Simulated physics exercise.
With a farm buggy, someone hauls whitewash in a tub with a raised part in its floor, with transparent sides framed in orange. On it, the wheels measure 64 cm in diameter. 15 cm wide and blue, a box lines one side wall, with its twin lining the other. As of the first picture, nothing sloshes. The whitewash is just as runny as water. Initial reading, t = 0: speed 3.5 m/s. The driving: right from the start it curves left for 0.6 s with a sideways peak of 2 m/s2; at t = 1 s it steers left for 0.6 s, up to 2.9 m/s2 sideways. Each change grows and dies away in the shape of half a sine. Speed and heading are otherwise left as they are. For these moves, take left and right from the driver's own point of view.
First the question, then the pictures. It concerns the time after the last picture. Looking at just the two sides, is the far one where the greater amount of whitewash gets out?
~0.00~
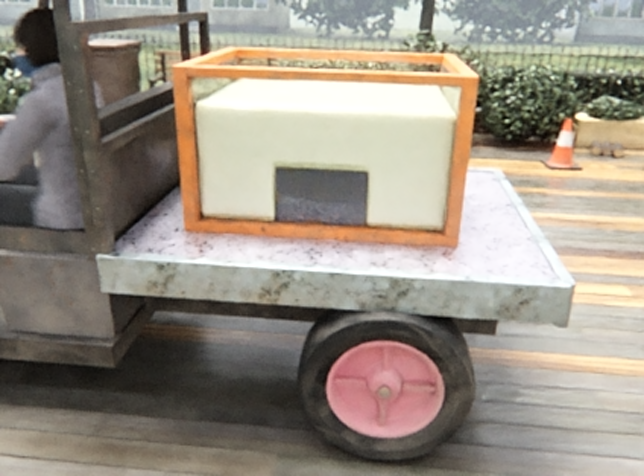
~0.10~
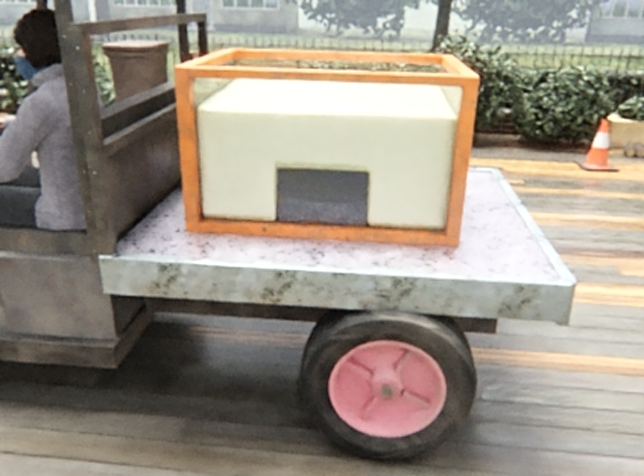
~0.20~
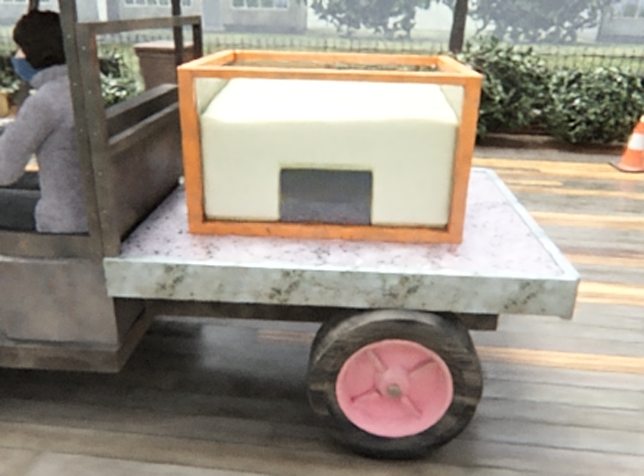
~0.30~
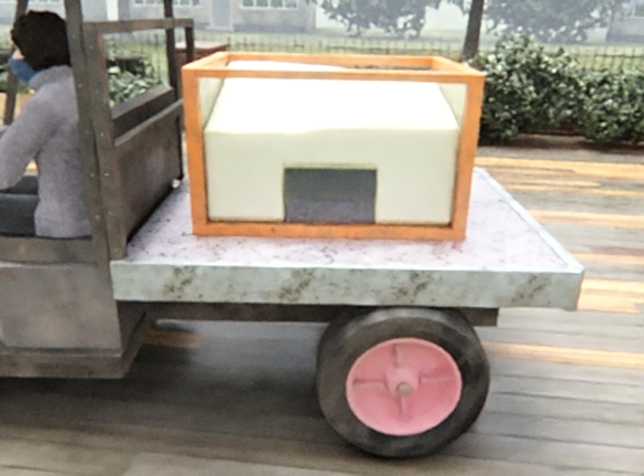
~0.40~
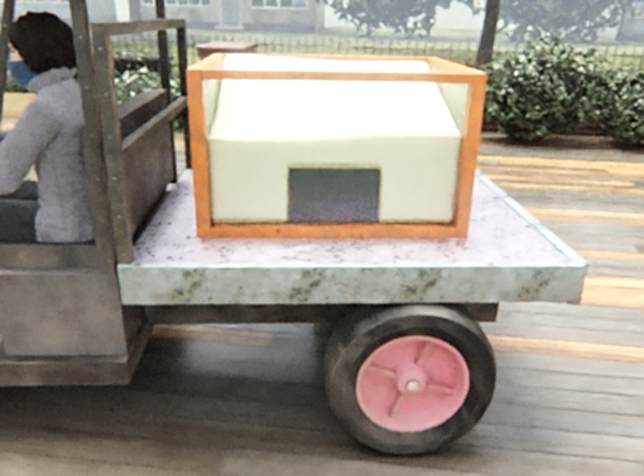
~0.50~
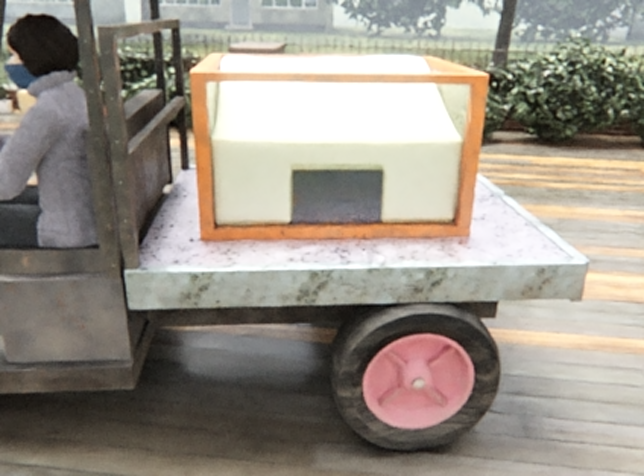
Yes, the far one.
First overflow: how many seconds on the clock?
That comes at some 1.7 s.
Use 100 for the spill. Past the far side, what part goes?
90%.
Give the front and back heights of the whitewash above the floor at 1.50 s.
I'd put it at about 44 cm in front and about 50 cm behind.
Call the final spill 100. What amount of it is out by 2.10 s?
Near 80 in a hundred.
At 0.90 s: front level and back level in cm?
About 48 cm at the front, 46 cm at the back.
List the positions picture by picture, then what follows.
The surface is at (218, 99) by the front wall; at (434, 108) by the back wall; it shows no tilt against the walls; the front is on the left, levels are read along the near wall; a wheel hub at (385, 398), in the first picture.
The surface is at (220, 101) by the front wall; at (435, 108) by the back wall; it shows no tilt against the walls, in the second picture.
The surface is at (223, 114) by the front wall; at (436, 113) by the back wall; it climbs 7° towards the far side, in the third picture.
The surface is at (226, 122) by the front wall; at (437, 124) by the back wall; it climbs 14° towards the far side, in the fourth picture.
The surface is at (229, 130) by the front wall; at (439, 126) by the back wall; it climbs 19° towards the far side, in the fifth picture.
The surface is at (232, 133) by the front wall; at (440, 130) by the back wall; it climbs 21° towards the far side; a wheel hub at (421, 390), in the sixth picture.
By 0.90 s the surface is 47 cm up at the front and 45 cm at the back; nothing has left.
By 1.50 s the surface is 44 cm up at the front and 50 cm at the back; nothing has left.
By 2.10 s the surface is 45 cm up at the front and 44 cm at the back; 7 per cent is out, over the far side.
By 4.59 s 9 per cent is out, over the far side, a little elsewhere; the near side has passed 1 per cent and the far side 8.
